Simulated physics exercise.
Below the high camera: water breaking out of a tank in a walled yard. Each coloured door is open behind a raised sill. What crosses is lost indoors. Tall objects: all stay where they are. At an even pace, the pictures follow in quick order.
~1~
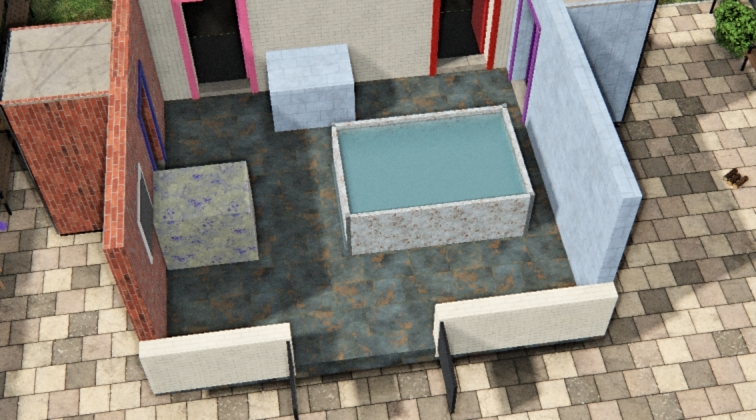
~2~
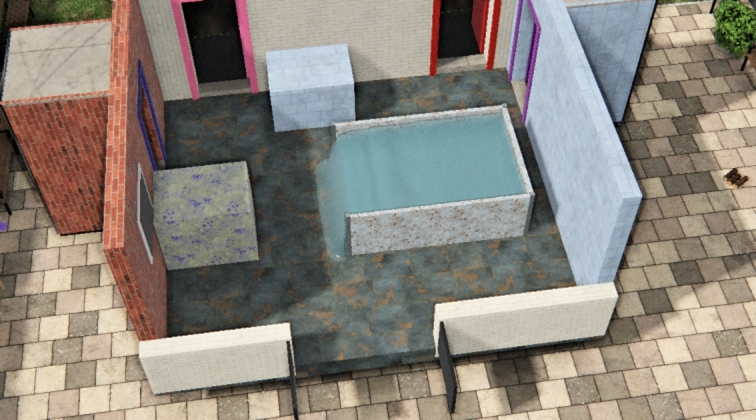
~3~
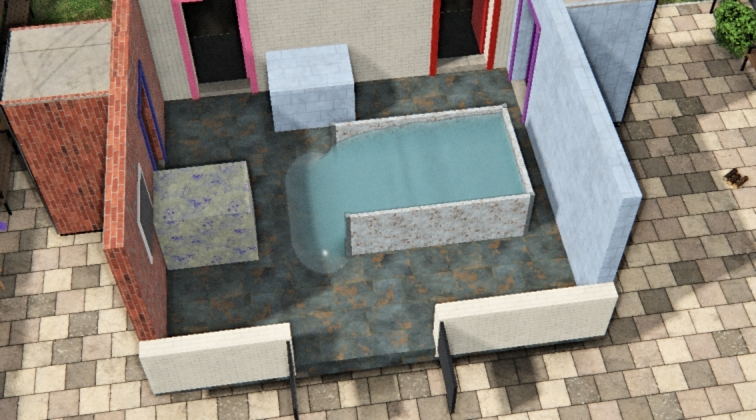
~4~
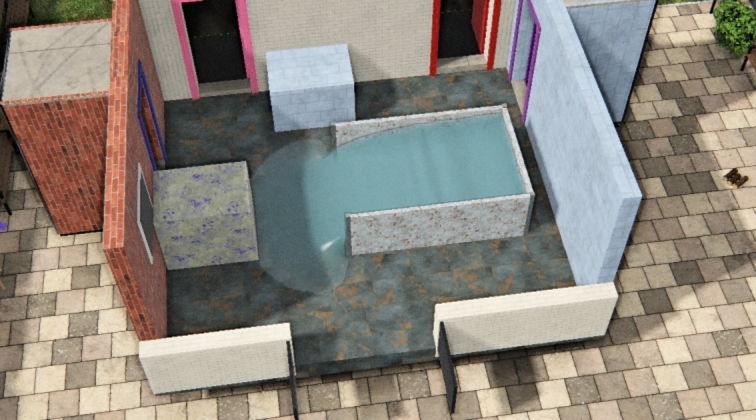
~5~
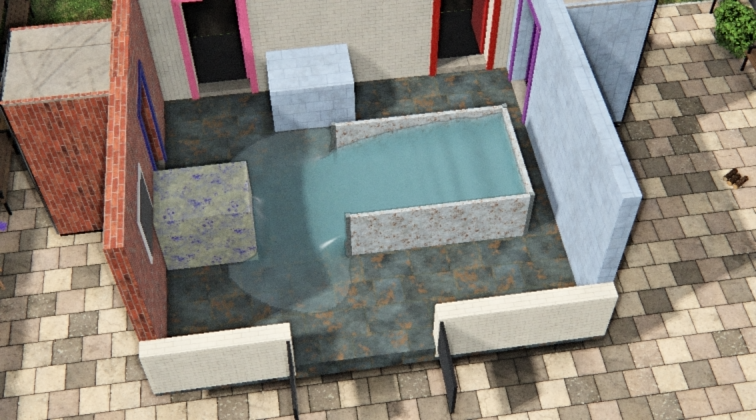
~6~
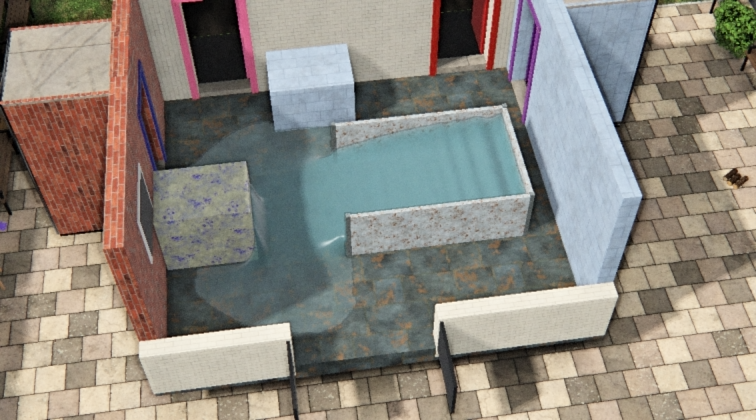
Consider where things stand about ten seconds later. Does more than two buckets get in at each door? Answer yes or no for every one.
Blue door: Yes, red door: No, purple door: Yes, pink door: Yes.
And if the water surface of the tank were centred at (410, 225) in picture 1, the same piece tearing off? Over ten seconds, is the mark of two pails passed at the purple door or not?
Purple exceeds the threshold.
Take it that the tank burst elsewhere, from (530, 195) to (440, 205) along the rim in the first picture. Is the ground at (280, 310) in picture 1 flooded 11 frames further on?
At that place: Flooded.
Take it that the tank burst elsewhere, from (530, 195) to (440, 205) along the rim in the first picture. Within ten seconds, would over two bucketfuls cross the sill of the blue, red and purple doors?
Going door by door: The blue door one stays safe, the red door one gets too much, and the purple door one gets too much.
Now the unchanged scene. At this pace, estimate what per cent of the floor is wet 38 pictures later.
The answer is around 85 per cent.
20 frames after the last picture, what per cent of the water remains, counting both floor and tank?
About 80 per cent.
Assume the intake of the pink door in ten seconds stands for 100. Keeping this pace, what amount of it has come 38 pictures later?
I make it 90 per cent.
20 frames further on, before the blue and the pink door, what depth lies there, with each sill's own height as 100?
Roughly 330 per cent, then 260 per cent.
A moment on, water covers 45 % of the floor; the blue door far over two buckets in, the red door not reached, the purple door not reached, the pink door wet at the sill, nothing in.
Next, water covers 45 % of the floor; the blue door far over two buckets in, the red door not reached, the purple door not reached, the pink door under two buckets in.
Then, water covers 50 % of the floor; the blue door far over two buckets in, the red door not reached, the purple door not reached, the pink door far over two buckets in.
Later, water covers 85 % of the floor; the blue door far over two buckets in, the red door not reached, the purple door under two buckets in, the pink door far over two buckets in.
In the end, water covers 90 % of the floor; the blue door far over two buckets in, the red door wet at the sill, nothing in, the purple door over two buckets in, the pink door far over two buckets in.
